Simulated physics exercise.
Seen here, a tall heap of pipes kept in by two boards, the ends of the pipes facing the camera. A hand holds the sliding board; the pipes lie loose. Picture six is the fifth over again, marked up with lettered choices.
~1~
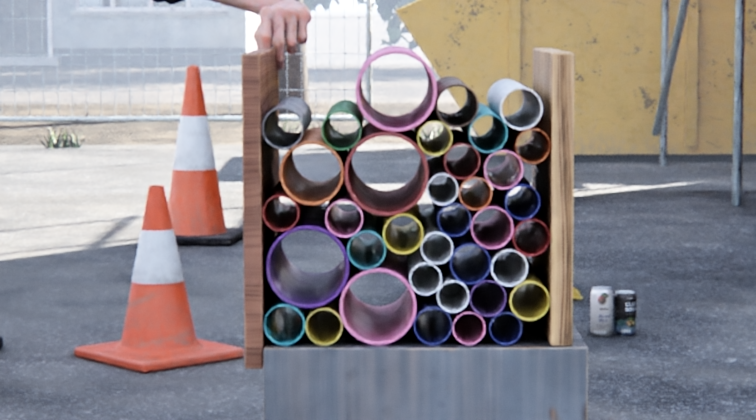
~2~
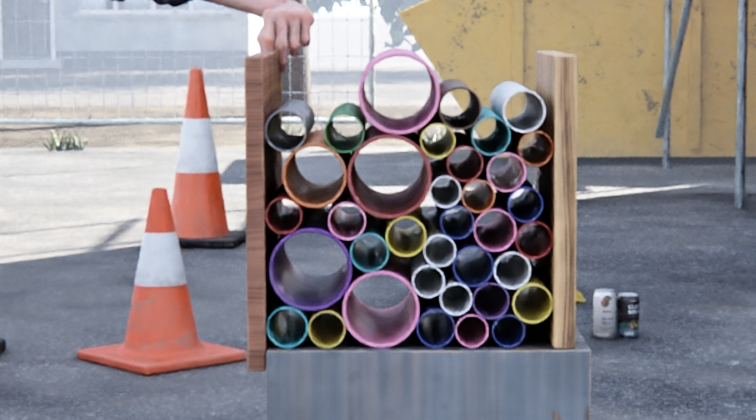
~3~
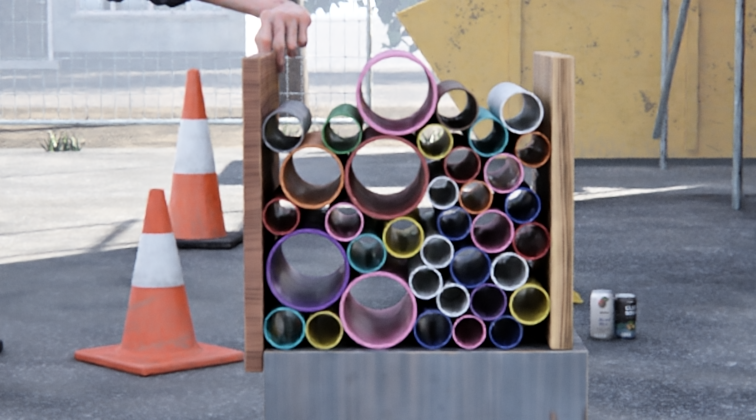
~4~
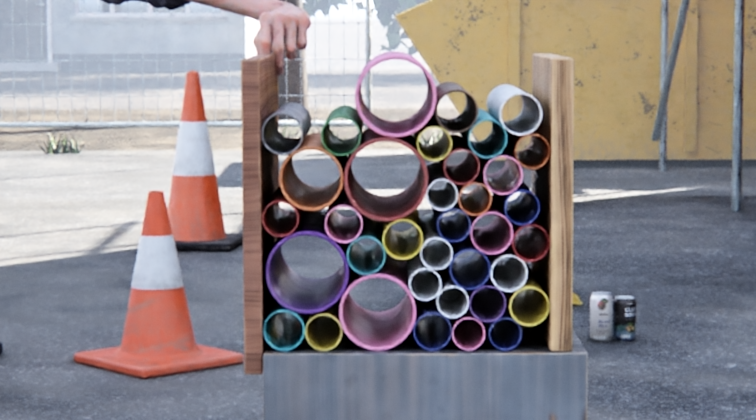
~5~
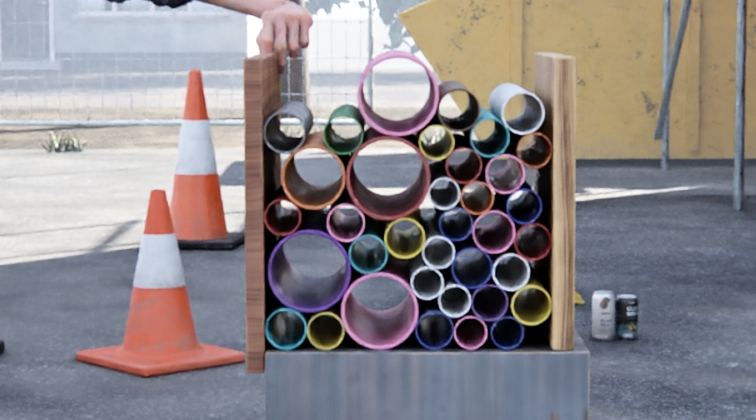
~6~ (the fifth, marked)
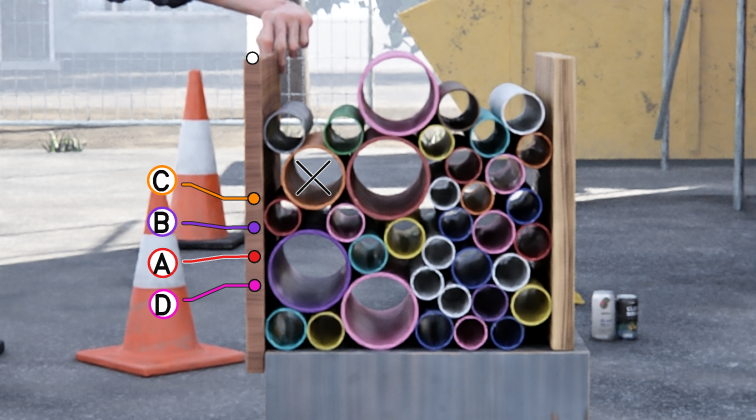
On an outdoor stretch of grey asphalt, seen straight on from the front, loose pipes sit heaped on a grey block between two upright wooden boards, with orange-and-white cones at left and two cans at right. The open ends show pink, purple, orange, yellow, white, blue and turquoise rims before a fence and a yellow wall. A hand stays at the left board's top, the pipes show no clear movement, and the view jitters slightly.
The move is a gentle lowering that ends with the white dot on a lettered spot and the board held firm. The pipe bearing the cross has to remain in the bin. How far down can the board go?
The answer is mark B.
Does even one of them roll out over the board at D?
Yes, at D.
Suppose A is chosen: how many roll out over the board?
It comes to four.
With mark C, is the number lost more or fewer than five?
At C, fewer than five.
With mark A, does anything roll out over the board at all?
Yes.
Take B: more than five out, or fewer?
At B, fewer than five.
On the marked copy, A at (255, 256); B at (254, 228); C at (254, 199); D at (255, 285); the cross at (313, 178); the white dot at (253, 58).
Taking B. A third of the way, top of the board (263, 132).
Two thirds of the way, top of the board (264, 215).
When it is over, top of the board (264, 227), one out over the board, the crossed one still inside.
As for the rest, A lets the crossed one out; C keeps the crossed one inside; D lets the crossed one out.
